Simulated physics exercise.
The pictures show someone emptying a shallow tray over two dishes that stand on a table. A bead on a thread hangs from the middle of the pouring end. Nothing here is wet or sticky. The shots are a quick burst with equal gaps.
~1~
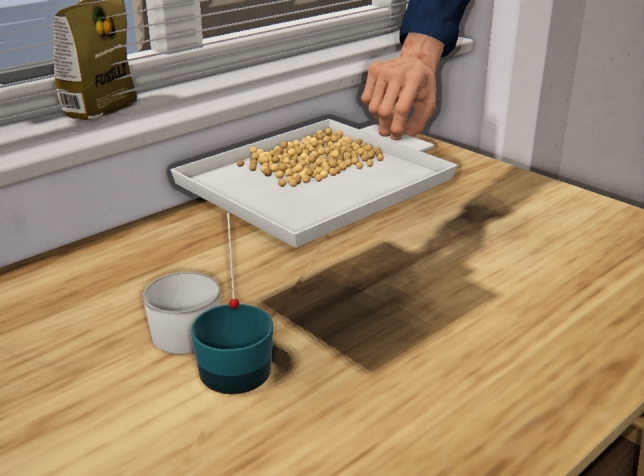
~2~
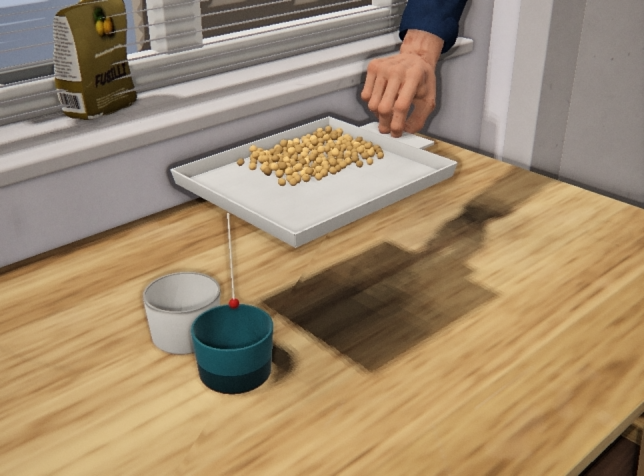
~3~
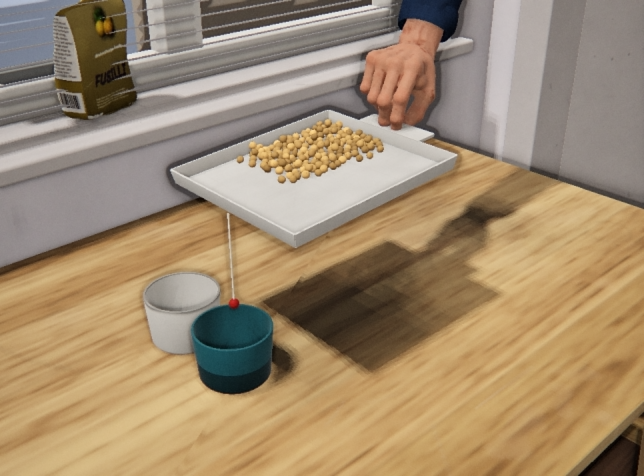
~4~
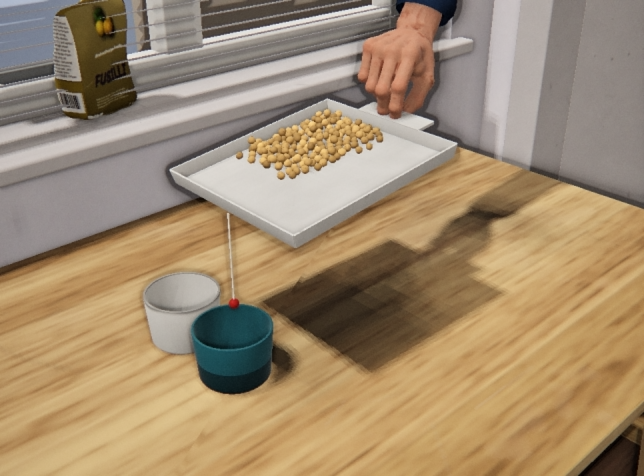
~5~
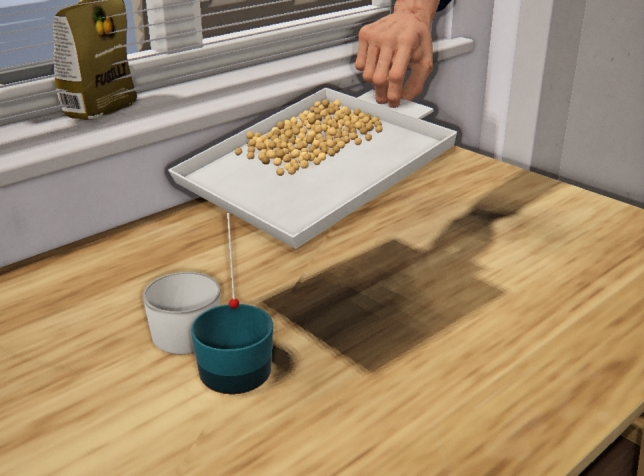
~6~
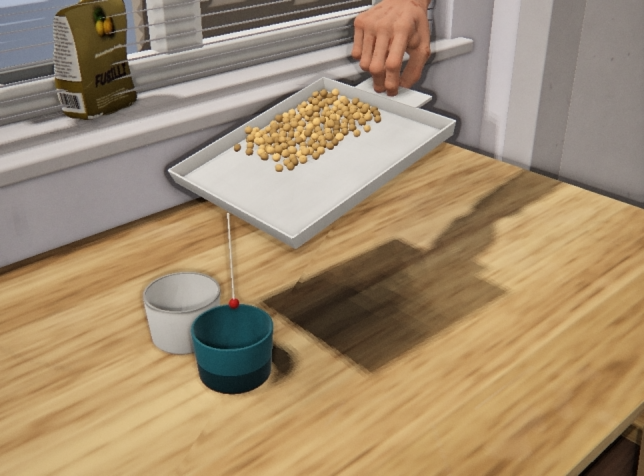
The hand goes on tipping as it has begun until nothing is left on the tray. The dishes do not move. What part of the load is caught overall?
The two hold less than half of the load.
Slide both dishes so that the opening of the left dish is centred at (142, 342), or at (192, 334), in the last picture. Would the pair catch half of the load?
At the first place below a half, at the second most of it.
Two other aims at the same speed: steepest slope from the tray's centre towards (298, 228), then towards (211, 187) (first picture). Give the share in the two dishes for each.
About 10 and 60 per cent.
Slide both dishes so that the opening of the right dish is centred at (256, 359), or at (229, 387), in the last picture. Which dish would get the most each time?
At the first place the left dish, at the second left.
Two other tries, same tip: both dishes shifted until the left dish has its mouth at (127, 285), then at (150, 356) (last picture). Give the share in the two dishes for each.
In turn 60 and 10 in a hundred.
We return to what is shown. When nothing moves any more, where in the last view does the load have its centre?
Close to (179, 383).
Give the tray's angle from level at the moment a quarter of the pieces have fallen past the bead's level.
Roughly 105°.
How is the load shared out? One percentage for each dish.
Left dish near 10 in a hundred; right dish near 20.
Soon after the last picture, tray tipped steeply; nearly all on the tray; a stray few outside both; a stray few in the air.
A little later, tray tipped past a quarter turn; most on the tray; a stray few in the right dish; a stray few in the left dish; a small part outside both; a small part in the air.
Later still, tray tipped past a quarter turn; about a quarter in the right dish; a small part in the left dish; most outside both.
At rest, tray tipped past a quarter turn; about a quarter in the right dish; a small part in the left dish; most outside both.
